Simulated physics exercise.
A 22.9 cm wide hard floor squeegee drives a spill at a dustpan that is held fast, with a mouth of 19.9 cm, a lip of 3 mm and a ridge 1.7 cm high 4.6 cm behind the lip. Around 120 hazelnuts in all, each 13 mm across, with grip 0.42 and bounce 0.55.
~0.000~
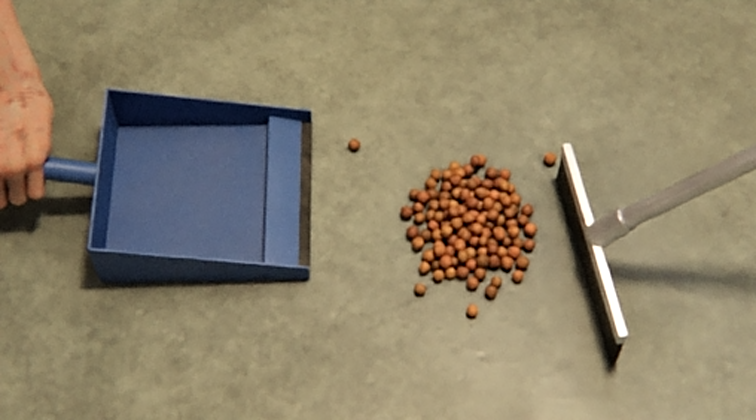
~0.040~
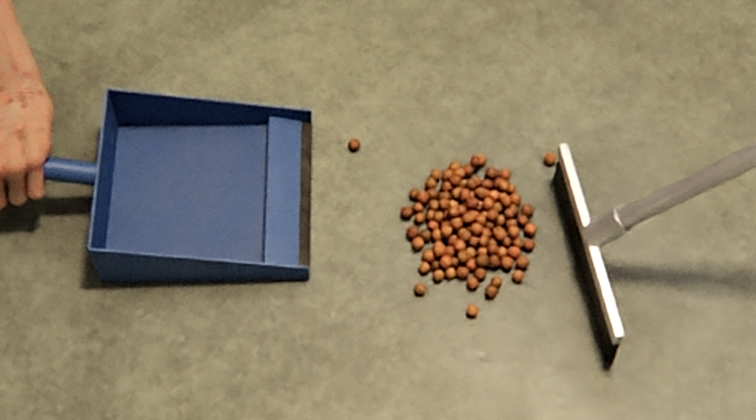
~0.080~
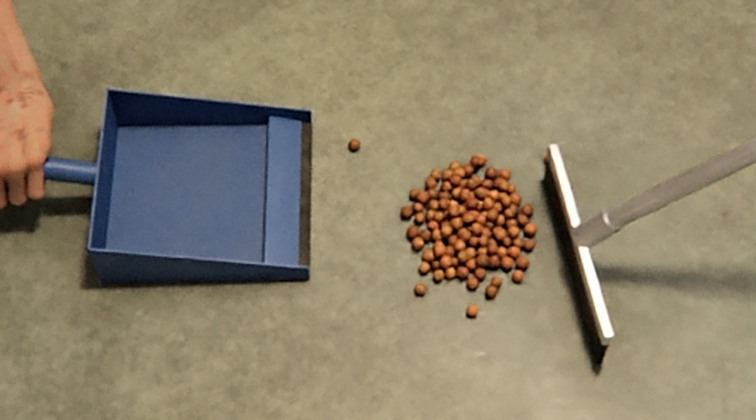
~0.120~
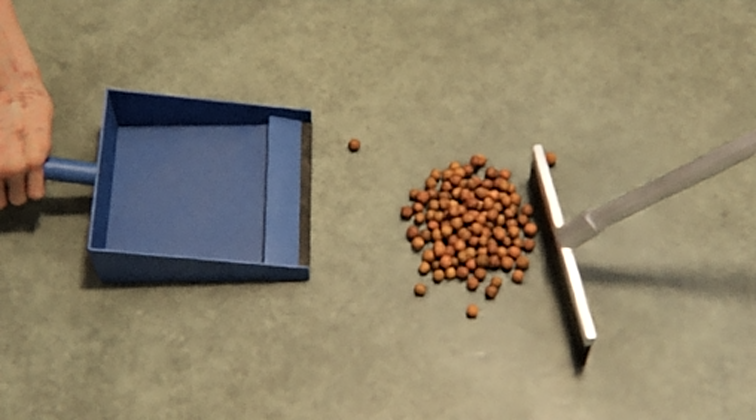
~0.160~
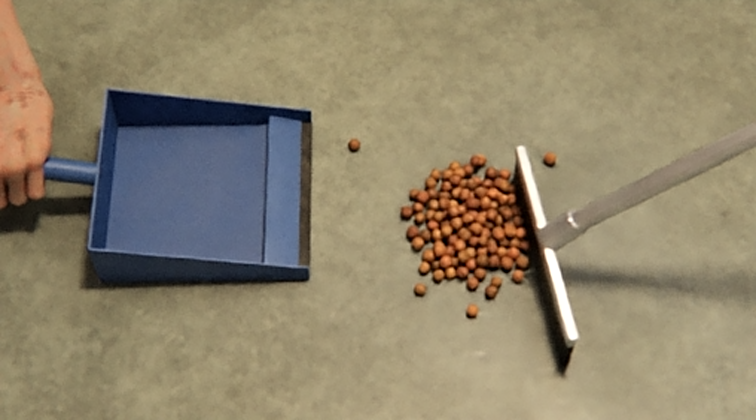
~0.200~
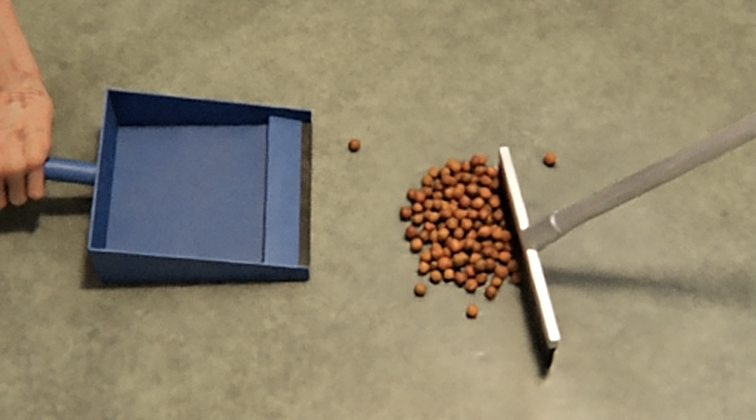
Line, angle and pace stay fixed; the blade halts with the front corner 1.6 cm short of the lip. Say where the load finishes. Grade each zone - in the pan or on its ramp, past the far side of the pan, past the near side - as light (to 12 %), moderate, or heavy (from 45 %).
Pan - moderate, far side - light, near side - moderate.
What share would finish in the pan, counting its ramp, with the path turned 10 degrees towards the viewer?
15 %.
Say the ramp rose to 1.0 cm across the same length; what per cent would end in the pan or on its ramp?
I'd expect close to 30 per cent.
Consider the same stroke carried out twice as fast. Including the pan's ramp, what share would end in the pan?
Then around 30 per cent.
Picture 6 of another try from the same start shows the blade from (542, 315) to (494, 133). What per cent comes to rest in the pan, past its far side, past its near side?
Final per cent - pan 30, far 5, near 25.
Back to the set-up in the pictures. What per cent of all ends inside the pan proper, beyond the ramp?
Roughly 0 percent.
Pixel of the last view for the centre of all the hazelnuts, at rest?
Somewhere near (309, 232) in the last picture.
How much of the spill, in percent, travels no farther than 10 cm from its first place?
The figure is some 10 percent.
Then, at 0.41 s, middle of the blade 13 cm from the lip; 0 % over the lip, far side 0 %, near side 20 %.
Then, at 0.56 s, middle of the blade 6 cm from the lip; 5 % over the lip, far side 0 %, near side 25 %.
Then, at 0.83 s, middle of the blade 3 cm from the lip; 25 % over the lip, far side 0 %, near side 30 %.
In the end, at 1.4 s, pan 25 %, far side 0 %, near side 30 %, in front of the lip or behind the blade 45 %.
